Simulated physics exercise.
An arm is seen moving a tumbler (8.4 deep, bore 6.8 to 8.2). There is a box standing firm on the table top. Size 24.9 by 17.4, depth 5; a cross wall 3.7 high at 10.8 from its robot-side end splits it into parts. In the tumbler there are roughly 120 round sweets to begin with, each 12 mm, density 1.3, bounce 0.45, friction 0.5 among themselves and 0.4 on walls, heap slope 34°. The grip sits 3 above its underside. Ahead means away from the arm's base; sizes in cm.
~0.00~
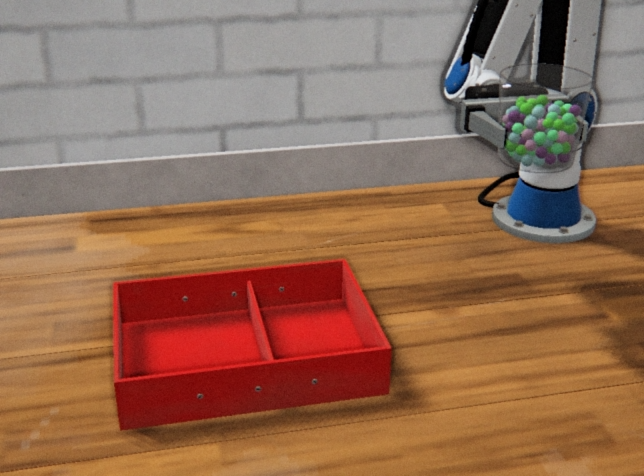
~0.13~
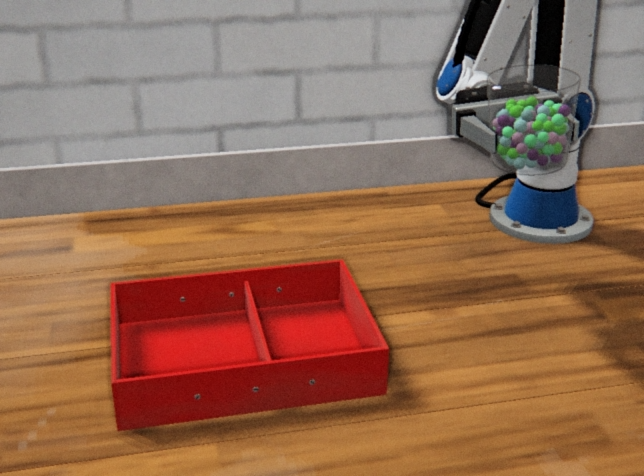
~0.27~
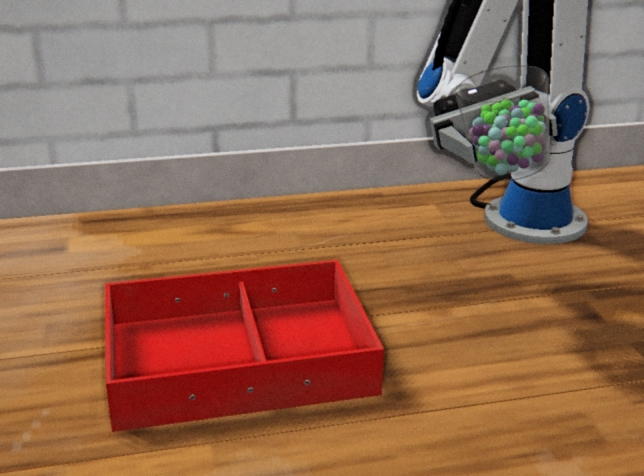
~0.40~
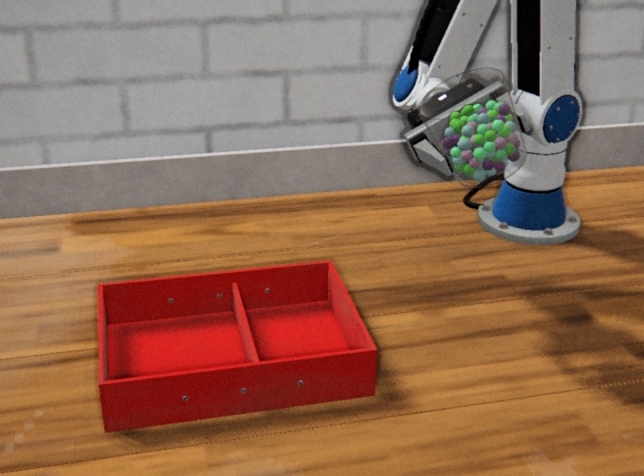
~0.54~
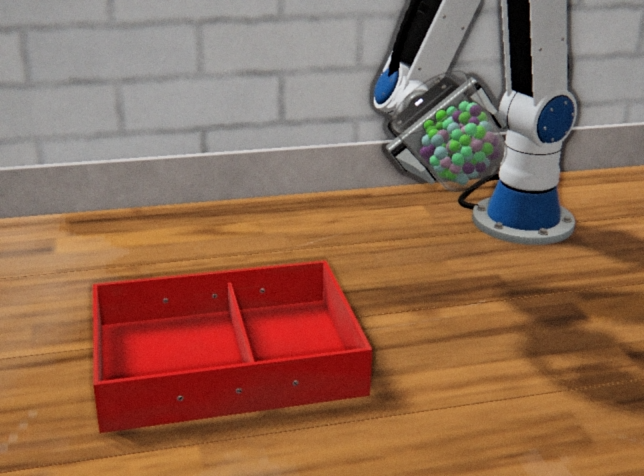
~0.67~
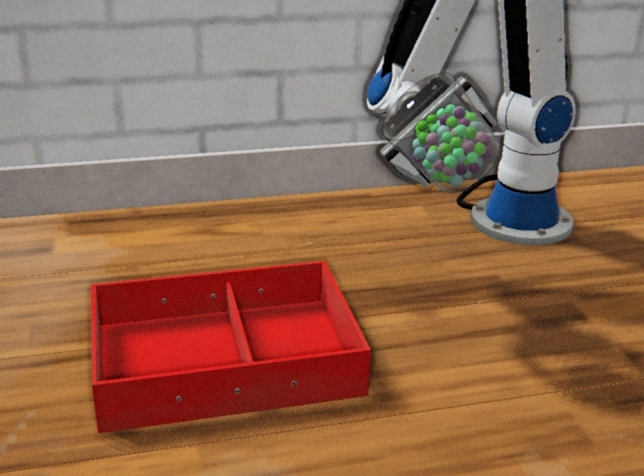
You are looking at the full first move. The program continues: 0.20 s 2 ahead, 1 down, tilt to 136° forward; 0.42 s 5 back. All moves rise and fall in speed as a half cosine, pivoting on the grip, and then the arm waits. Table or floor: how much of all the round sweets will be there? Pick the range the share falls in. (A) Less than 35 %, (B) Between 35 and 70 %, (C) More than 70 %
Answer: C.
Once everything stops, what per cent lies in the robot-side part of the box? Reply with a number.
About 10 %.
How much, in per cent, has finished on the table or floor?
It comes to around 90 per cent.
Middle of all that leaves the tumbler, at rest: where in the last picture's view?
I'd say somewhere near (373, 336) in the final view.
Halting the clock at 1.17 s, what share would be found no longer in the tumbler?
About 100 per cent by then.
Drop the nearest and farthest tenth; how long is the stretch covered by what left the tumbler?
It covers roughly 14 centimetres.
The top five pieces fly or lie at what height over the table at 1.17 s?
About 2 cm.
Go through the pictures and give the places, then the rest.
In the first picture, the tumbler middle at (541, 120), level; upper third of the load around (540, 114), from x 510 to 575, top at y 100; 121 in the tumbler.
In the second picture, the tumbler middle at (531, 122), tilted 4° forward; upper third of the load around (532, 118), from x 500 to 565, top at y 100.
In the third picture, the tumbler middle at (507, 126), tilted 15° forward; upper third of the load around (514, 121), from x 475 to 540, top at y 105.
In the fourth picture, the tumbler middle at (477, 131), tilted 27° forward; upper third of the load around (488, 126), from x 445 to 515, top at y 105.
In the fifth picture, the tumbler middle at (453, 136), tilted 38° forward; upper third of the load around (465, 127), from x 425 to 495, top at y 105.
In the sixth picture, the tumbler middle at (445, 138), tilted 42° forward; upper third of the load around (456, 129), from x 420 to 485, top at y 110; 121 in the tumbler.
After 0.92 s, tilted 136° forward, highest piece 19 above the table; 83 in the tumbler, 4 in the robot-side part, 2 on the table or floor, 32 in flight or on a rim.
After 1.17 s, tilted 136° forward, highest piece 3 above the table; 108 on the table or floor, 13 in the robot-side part.
After 1.49 s, tilted 136° forward, highest piece 2 above the table; 108 on the table or floor, 13 in the robot-side part.
After 2.54 s, tilted 136° forward, highest piece 2 above the table; 108 on the table or floor, 13 in the robot-side part.
In the end, 108 on the table or floor, 13 in the robot-side part. That is 89 % on the table or floor.
